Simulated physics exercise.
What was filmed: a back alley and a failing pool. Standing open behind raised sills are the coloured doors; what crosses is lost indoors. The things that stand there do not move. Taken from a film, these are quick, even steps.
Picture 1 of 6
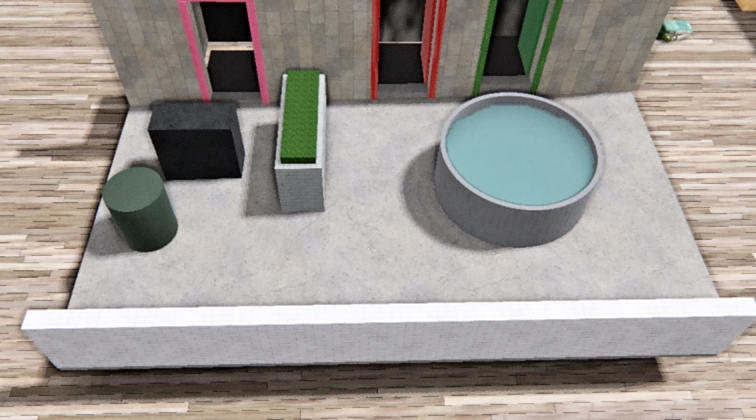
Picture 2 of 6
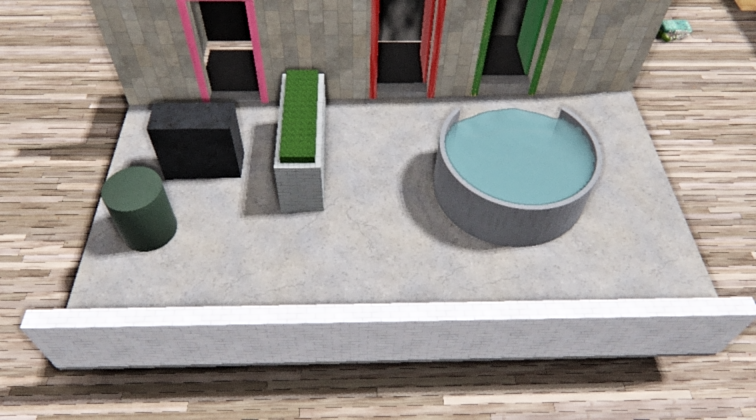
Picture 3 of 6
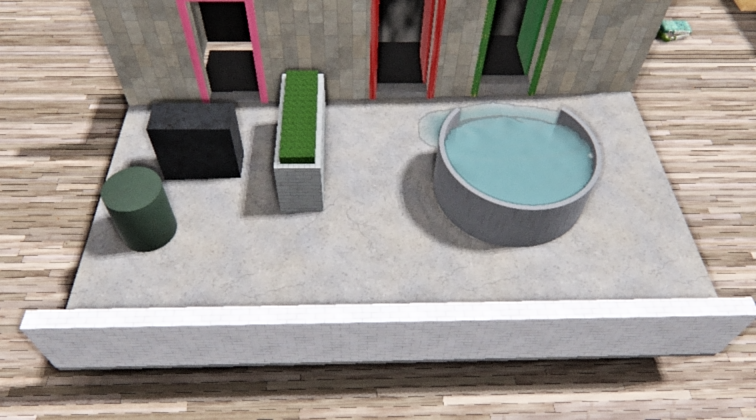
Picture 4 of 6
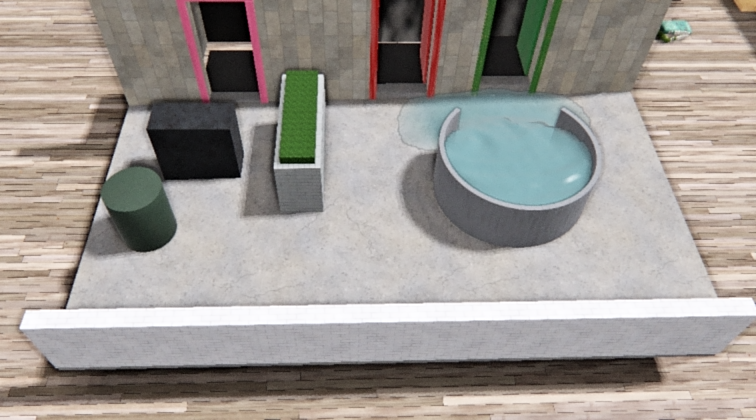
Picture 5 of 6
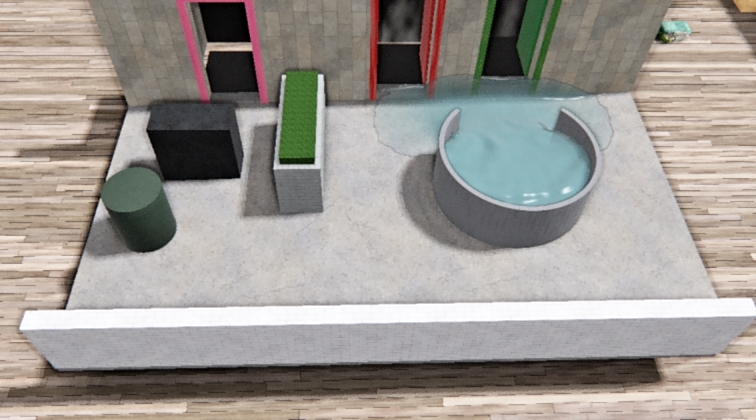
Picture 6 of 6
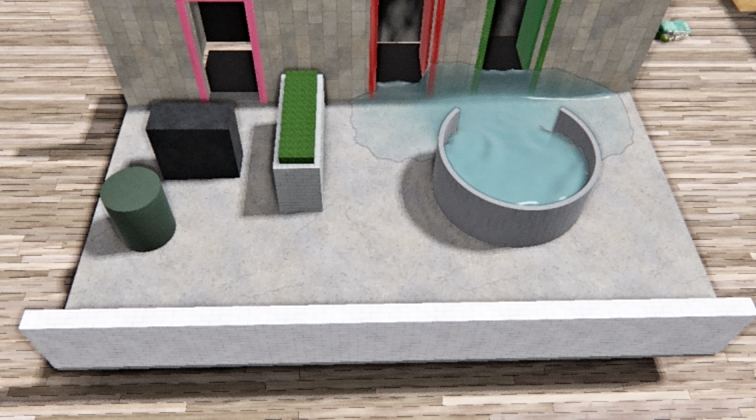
Round grey tank of water opening at its far side, water pouring out and spreading across the paving beside red and green doorways.
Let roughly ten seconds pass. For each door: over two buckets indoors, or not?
Red door: More than two buckets; pink door: More than two buckets; green door: More than two buckets.
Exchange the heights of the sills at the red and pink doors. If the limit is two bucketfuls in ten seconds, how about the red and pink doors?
Looking at both, red receives more, and pink receives less.
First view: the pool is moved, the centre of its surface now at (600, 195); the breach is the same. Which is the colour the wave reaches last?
The pink one comes last.
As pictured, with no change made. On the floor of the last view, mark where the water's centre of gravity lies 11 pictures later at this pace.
Point: (462, 144).
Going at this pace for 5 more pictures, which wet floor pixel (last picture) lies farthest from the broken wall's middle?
The front tops out at about (215, 104).
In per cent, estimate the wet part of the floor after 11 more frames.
Estimated share: Around 35 %.
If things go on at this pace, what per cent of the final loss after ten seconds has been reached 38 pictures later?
Roughly 80 percent.
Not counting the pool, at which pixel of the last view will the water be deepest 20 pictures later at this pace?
I'd point to about (338, 123).
A moment on, water covers 20 % of the floor; the red door over two buckets in, the pink door wet at the sill, nothing in, the green door far over two buckets in.
Next, water covers 35 % of the floor; the red door far over two buckets in, the pink door under two buckets in, the green door far over two buckets in.
Then, water covers 50 % of the floor; the red door far over two buckets in, the pink door under two buckets in, the green door far over two buckets in.
Later, water covers 70 % of the floor; the red door far over two buckets in, the pink door over two buckets in, the green door far over two buckets in.
In the end, water covers 75 % of the floor; the red door far over two buckets in, the pink door over two buckets in, the green door far over two buckets in.
